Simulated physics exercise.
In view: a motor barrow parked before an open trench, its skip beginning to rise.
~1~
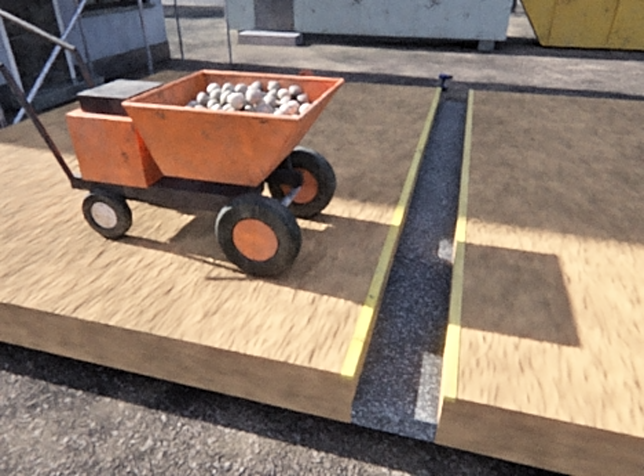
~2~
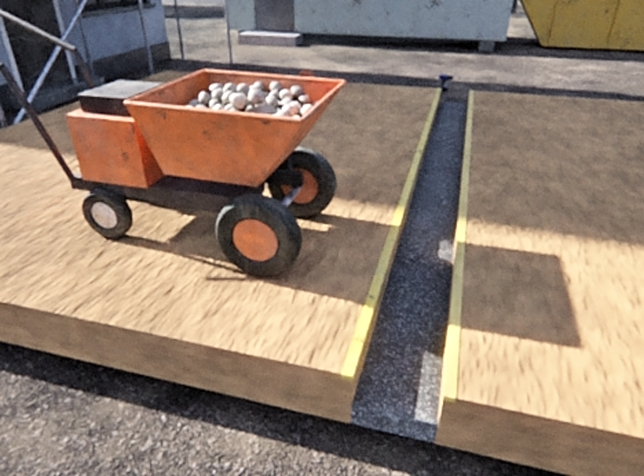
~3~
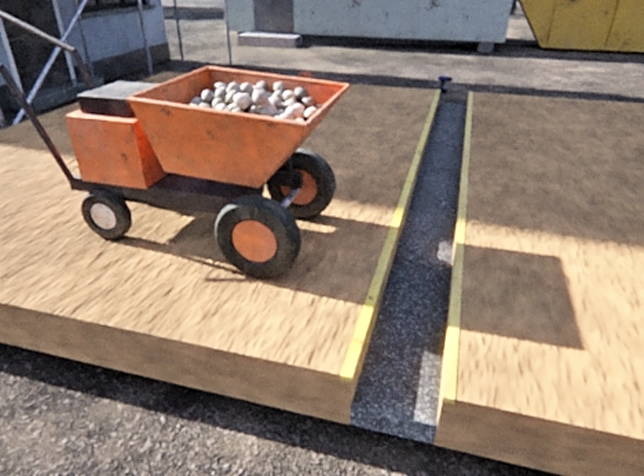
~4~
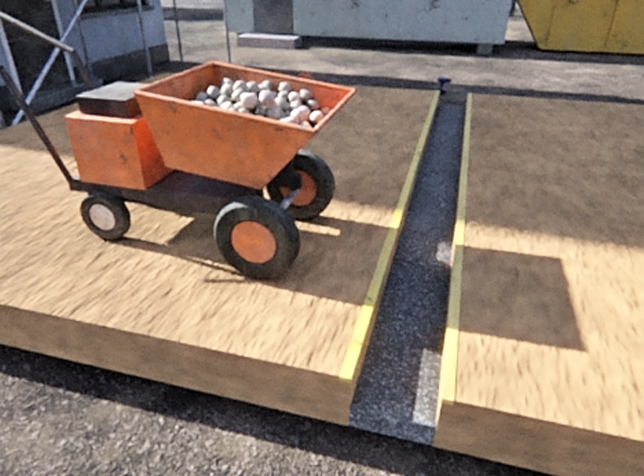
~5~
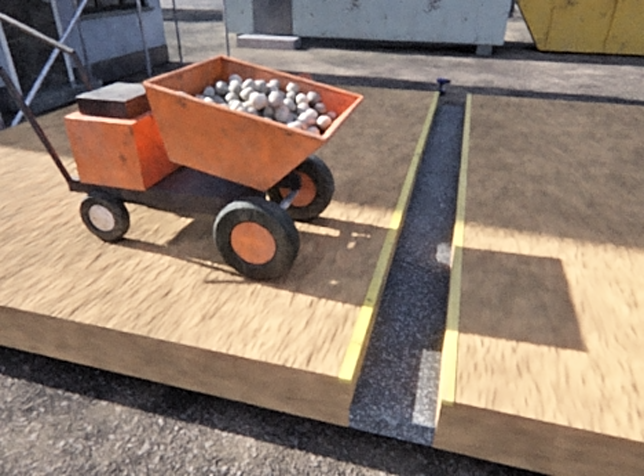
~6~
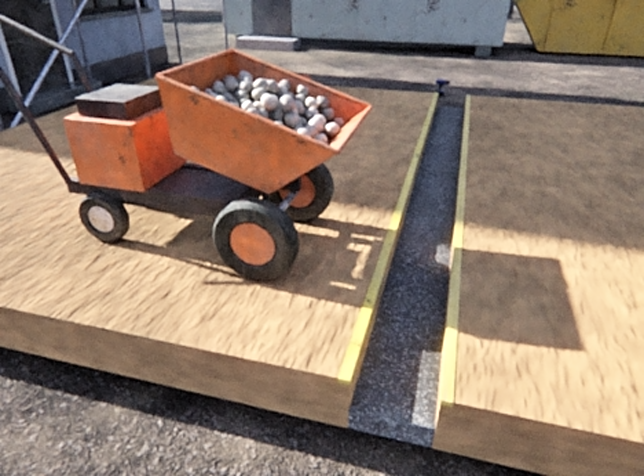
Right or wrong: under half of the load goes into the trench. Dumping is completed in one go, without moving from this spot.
Wrong.
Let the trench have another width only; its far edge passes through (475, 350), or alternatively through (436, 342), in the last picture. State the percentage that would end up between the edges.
Lab note: Try one 90 per cent, try two 60 per cent.
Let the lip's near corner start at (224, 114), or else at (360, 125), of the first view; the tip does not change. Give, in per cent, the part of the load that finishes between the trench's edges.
About 40 per cent for the first spot and about 10 per cent for the second.
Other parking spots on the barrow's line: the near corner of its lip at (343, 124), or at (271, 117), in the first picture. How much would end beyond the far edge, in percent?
It comes out near 50 in a hundred for the first and near 0 in a hundred for the second.
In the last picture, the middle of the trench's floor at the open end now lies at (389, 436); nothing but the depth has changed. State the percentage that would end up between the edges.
Some 90 per cent.
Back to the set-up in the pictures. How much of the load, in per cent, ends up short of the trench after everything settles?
I'd say around 0 per cent of the load.
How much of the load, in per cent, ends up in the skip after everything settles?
Roughly 20 per cent.
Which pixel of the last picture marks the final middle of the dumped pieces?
About pixel (420, 275).
Soon after the last picture, skip tipped steeply; all in the skip.
A little later, skip tipped right over; most in the skip; about a quarter in or heaped over the trench; a stray few beyond it; a stray few falling.
Later still, skip tipped right over; about a quarter in the skip; about two thirds in or heaped over the trench; a small part beyond it.
By the end, skip tipped right over; about a quarter in the skip; most in or heaped over the trench; a small part beyond it.
